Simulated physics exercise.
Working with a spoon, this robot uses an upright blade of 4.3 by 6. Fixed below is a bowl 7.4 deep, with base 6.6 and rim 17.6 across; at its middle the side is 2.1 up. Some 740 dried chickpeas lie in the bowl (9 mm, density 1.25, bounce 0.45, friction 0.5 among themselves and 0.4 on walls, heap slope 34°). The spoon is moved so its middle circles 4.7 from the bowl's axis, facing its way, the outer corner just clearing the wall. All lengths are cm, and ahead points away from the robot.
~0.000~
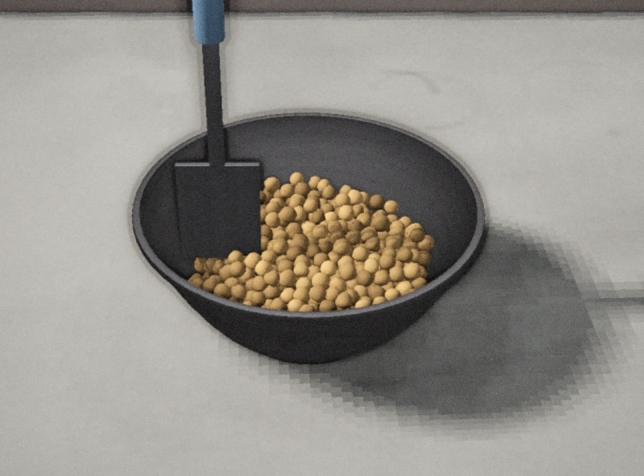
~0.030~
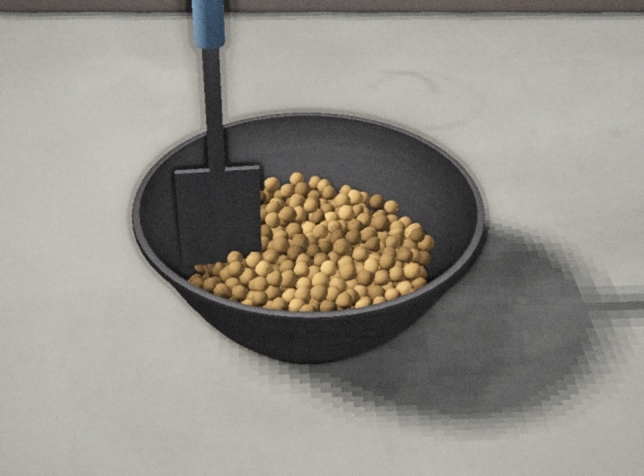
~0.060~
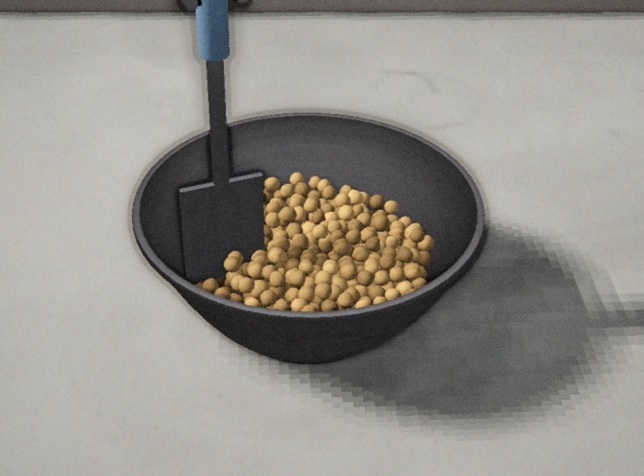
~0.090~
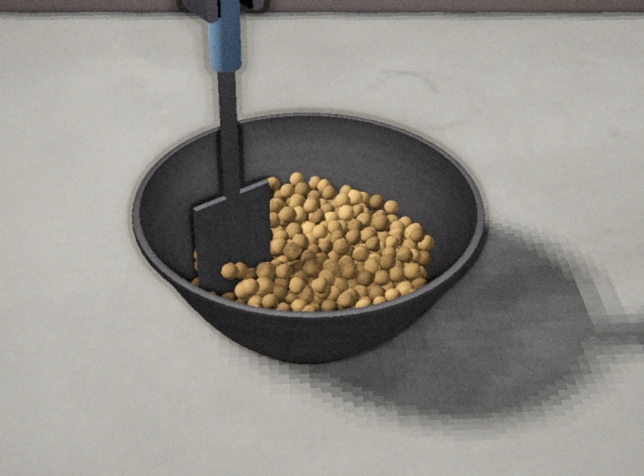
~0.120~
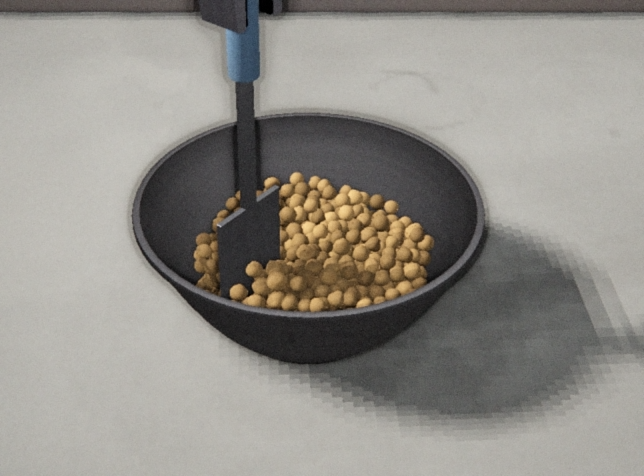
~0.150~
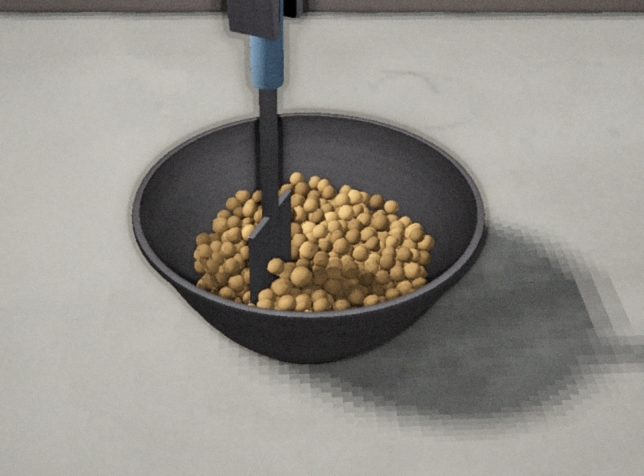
On a pale grey surface, a robot's blue-handled flat spoon turning and sweeping rightward through dried chickpeas in a black bowl.
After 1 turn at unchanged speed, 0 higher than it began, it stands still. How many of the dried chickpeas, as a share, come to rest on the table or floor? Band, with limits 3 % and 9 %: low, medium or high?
Medium.
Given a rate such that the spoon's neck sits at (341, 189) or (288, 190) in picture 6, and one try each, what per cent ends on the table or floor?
It comes to roughly 15 per cent and then 5 per cent.
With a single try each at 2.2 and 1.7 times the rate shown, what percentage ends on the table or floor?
It would be some 20 and 15 percent respectively.
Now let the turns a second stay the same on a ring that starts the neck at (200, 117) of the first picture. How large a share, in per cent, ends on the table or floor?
Table or floor share: Near 0 %.
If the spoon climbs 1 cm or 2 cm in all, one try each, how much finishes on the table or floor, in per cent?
Estimates: 0 % and 0 %.
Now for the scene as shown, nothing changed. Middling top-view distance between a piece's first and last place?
Around 1 cm.
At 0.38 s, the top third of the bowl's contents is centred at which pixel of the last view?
Near (364, 219).
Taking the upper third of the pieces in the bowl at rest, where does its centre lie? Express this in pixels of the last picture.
I'd say close to (261, 278).
After 0.38 s, 179° round, highest piece 9 above the table; 737 in the bowl, 2 in flight or on the tool.
After 0.60 s, 293° round, highest piece 9 above the table; 717 in the bowl, 11 on the table or floor, 11 in flight or on the tool.
After 0.91 s, 0° round, highest piece 7 above the table; 699 in the bowl, 39 on the table or floor, 1 in flight or on the tool.
After 1.61 s, 0° round, highest piece 7 above the table; 699 in the bowl, 40 on the table or floor.
In the end, 699 in the bowl, 40 on the table or floor. That is 5 % on the table or floor.
